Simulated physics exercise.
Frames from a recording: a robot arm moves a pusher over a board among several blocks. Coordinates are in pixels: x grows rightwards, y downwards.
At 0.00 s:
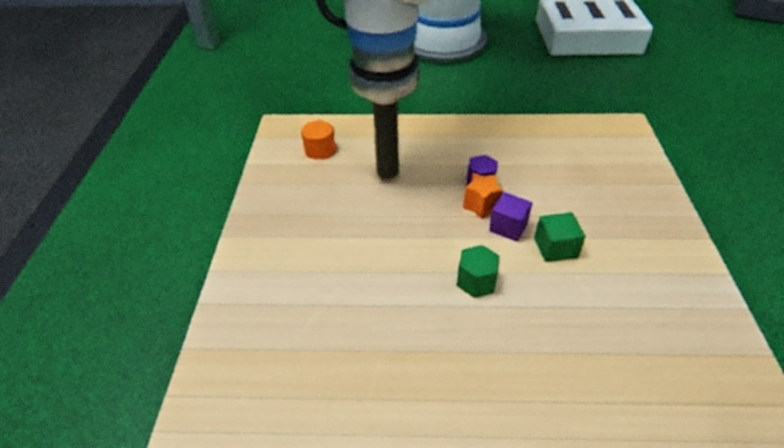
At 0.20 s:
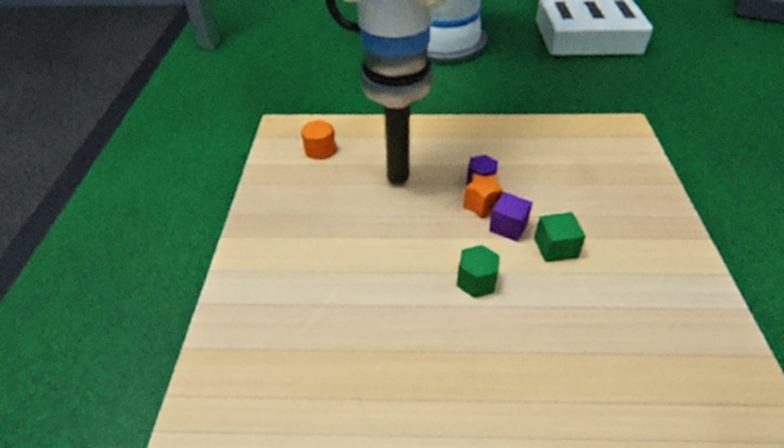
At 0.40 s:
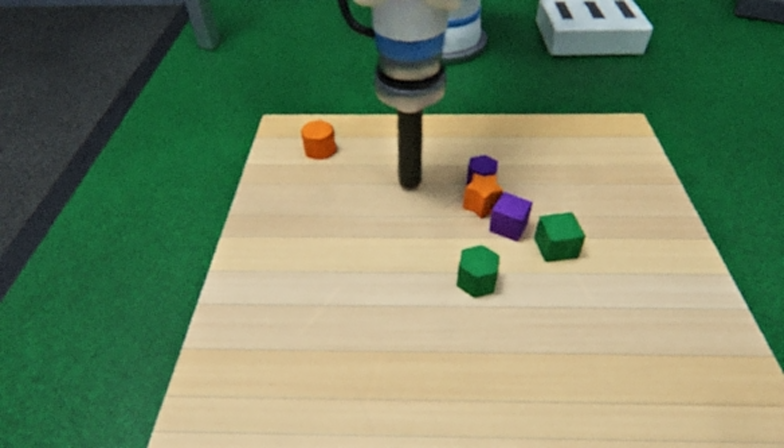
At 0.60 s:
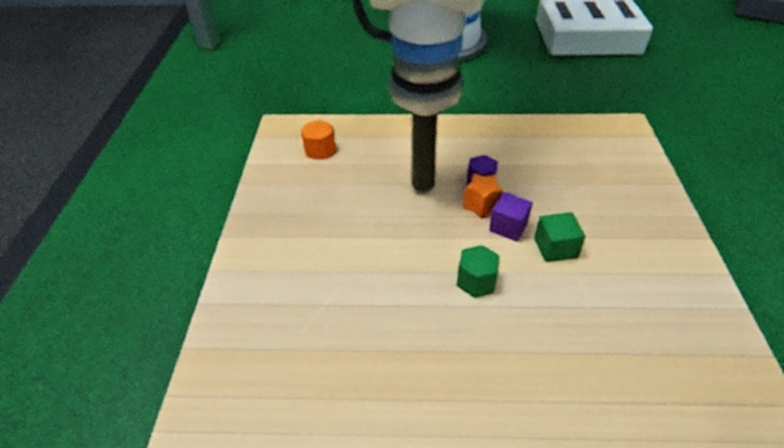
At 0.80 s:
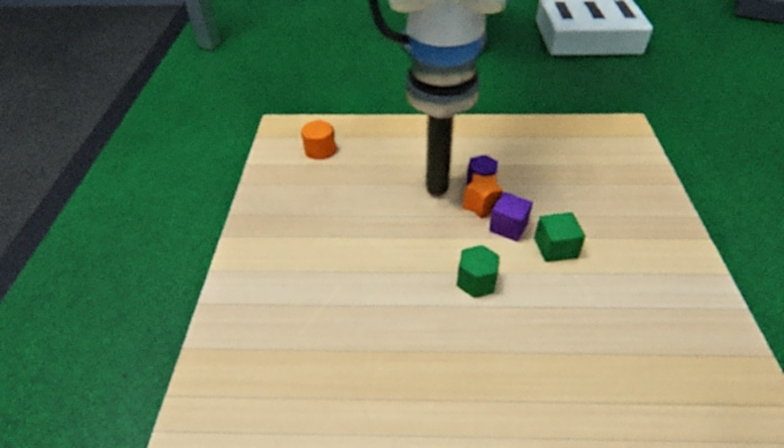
Robot arm sliding a black pusher rightward over a wooden board, nearing an orange star-shaped block while all the blocks stay still.
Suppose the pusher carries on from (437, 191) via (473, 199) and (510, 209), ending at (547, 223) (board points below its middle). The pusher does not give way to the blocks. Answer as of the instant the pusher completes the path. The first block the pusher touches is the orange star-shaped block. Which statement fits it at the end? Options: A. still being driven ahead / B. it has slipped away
The answer is A.
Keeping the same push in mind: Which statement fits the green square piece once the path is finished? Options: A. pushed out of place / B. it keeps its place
Correct choice: A.
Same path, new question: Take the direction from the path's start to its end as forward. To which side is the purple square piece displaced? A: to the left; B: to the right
(B)
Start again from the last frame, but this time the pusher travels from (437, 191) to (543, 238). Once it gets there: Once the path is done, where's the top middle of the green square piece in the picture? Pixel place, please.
The centre of its top will be at (610, 251).
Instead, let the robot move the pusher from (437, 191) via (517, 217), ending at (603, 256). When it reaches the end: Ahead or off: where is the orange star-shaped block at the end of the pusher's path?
Ahead of the pusher.
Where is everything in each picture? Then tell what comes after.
In the first picture, pusher's lower end (388, 172); purple six-sided block (483, 163); orange star-shaped block (485, 184); purple square piece (513, 205); green square piece (563, 225).
In the second picture, pusher (398, 176); blocks still.
In the third picture, pusher (410, 180); blocks still.
In the fourth picture, pusher (423, 184); blocks still.
In the fifth picture, pusher (437, 186); purple six-sided block (483, 163); orange star-shaped block (485, 184); purple square piece (513, 205); green square piece (563, 225).
The first path, step by step. One third of the way, pusher (474, 194); purple six-sided block (488, 162); orange star-shaped block (500, 187); purple square piece (519, 209), turned 25° clockwise.
Two thirds of the way, pusher (512, 205); purple six-sided block (489, 162), turned 15° anticlockwise; orange star-shaped block (539, 202), turned 30° clockwise; purple square piece (538, 225), turned 60° clockwise; green square piece (579, 239), turned 50° anticlockwise.
At the end, pusher (548, 218); purple six-sided block (489, 162), turned 15° anticlockwise; orange star-shaped block (572, 218), turned 40° clockwise; purple square piece (543, 236), turned 85° clockwise; green square piece (584, 245), turned 60° anticlockwise.
